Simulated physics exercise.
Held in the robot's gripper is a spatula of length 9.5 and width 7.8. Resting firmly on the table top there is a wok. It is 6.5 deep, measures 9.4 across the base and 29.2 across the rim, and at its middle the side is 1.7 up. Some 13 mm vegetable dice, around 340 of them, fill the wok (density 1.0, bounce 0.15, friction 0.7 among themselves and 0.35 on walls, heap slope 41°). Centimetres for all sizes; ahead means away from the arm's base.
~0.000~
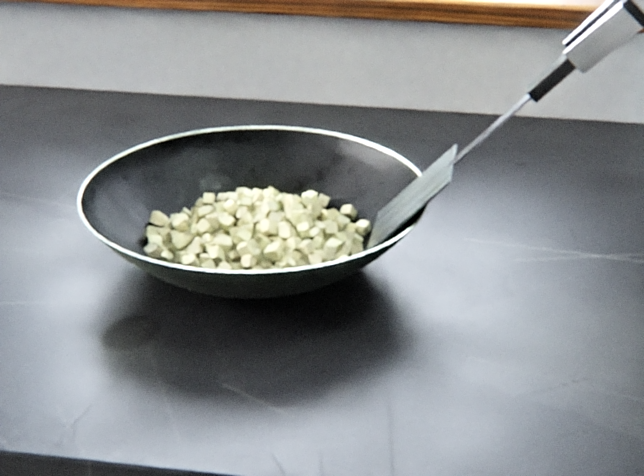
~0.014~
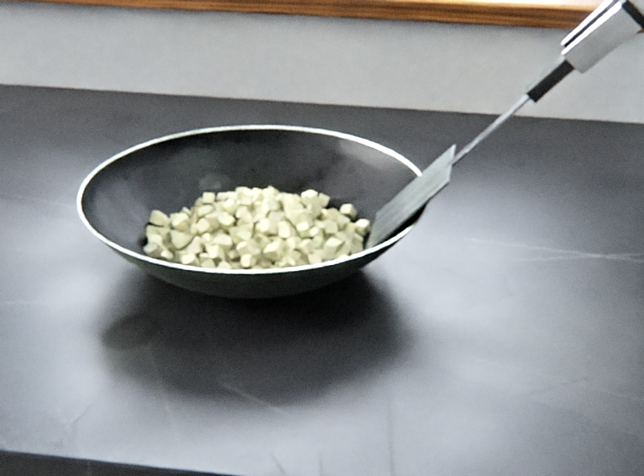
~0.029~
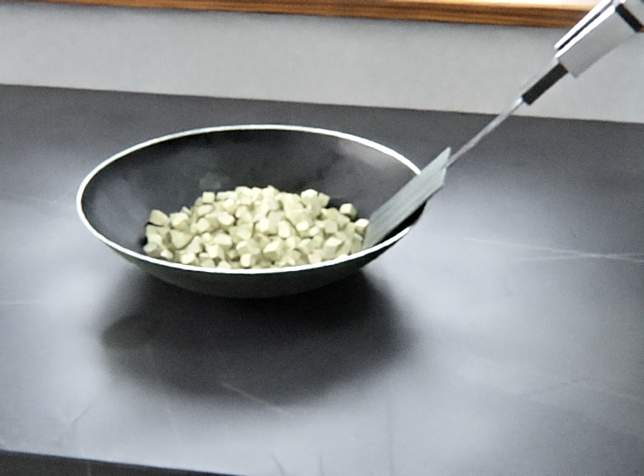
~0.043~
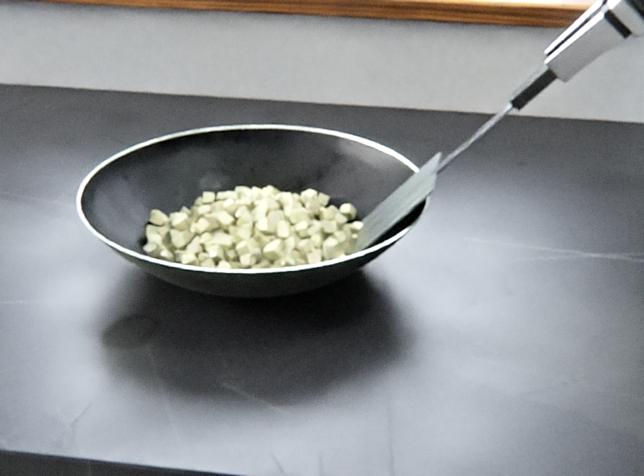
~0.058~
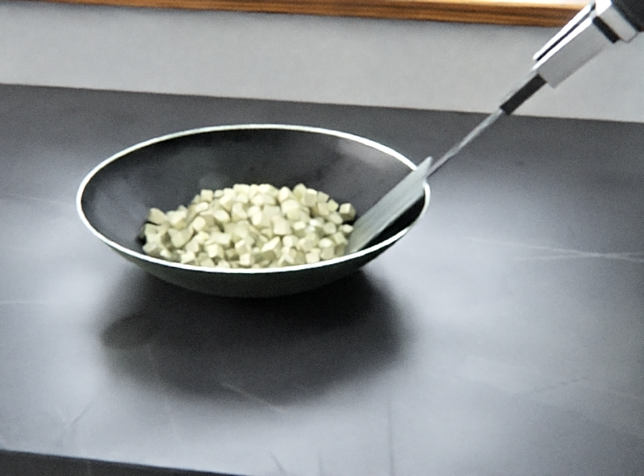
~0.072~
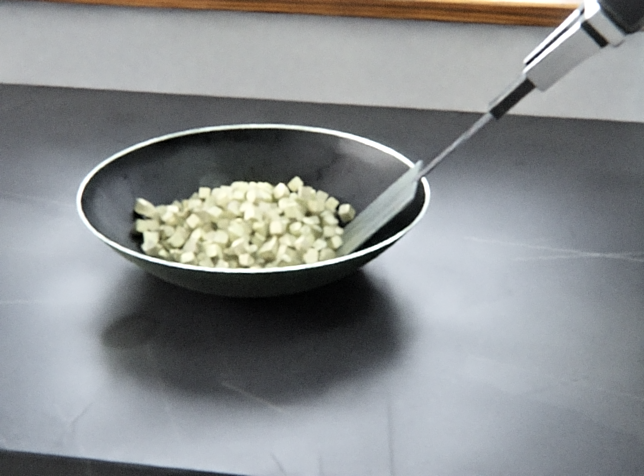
At the start, a spatula held by a robot gripper rests inside the right edge of a dark wok filled with pale cubes on a black table top. The spatula then slides slowly down and left into the wok, and the cubes shift slightly left, bunching a little higher, while the wok stays still.
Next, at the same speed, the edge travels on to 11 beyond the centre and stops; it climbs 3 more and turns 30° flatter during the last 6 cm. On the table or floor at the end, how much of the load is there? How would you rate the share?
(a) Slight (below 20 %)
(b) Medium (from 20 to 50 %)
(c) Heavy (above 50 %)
b.
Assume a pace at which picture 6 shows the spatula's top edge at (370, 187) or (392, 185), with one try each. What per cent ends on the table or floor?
I'd estimate some 55 and 45 in a hundred.
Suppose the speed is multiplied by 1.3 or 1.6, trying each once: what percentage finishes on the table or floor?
The two tries give about 40 and 50 in a hundred.
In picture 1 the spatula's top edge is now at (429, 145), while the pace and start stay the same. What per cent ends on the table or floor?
45 percent or so.
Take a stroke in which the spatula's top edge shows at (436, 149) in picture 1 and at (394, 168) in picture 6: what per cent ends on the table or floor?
It comes to something like 45 %, give or take.
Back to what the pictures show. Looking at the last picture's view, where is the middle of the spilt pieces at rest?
Approximately at (17, 234).
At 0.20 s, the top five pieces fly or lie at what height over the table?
Somewhere near 7 cm, I'd say.
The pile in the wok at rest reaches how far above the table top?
Near 6.0 centimetres high.
After 0.20 s, sloping 47°, highest piece 8 above the table; 335 in the wok.
After 0.32 s, sloping 40°, highest piece 9 above the table; 309 in the wok, 1 on the table or floor, 25 on the blade or in flight.
After 0.59 s, sloping 17°, highest piece 7 above the table; 199 in the wok, 117 on the table or floor, 19 on the blade or in flight.
After 1.64 s, sloping 17°, highest piece 7 above the table; 199 in the wok, 136 on the table or floor.
At rest, 199 in the wok, 136 on the table or floor. That is 41 % on the table or floor.
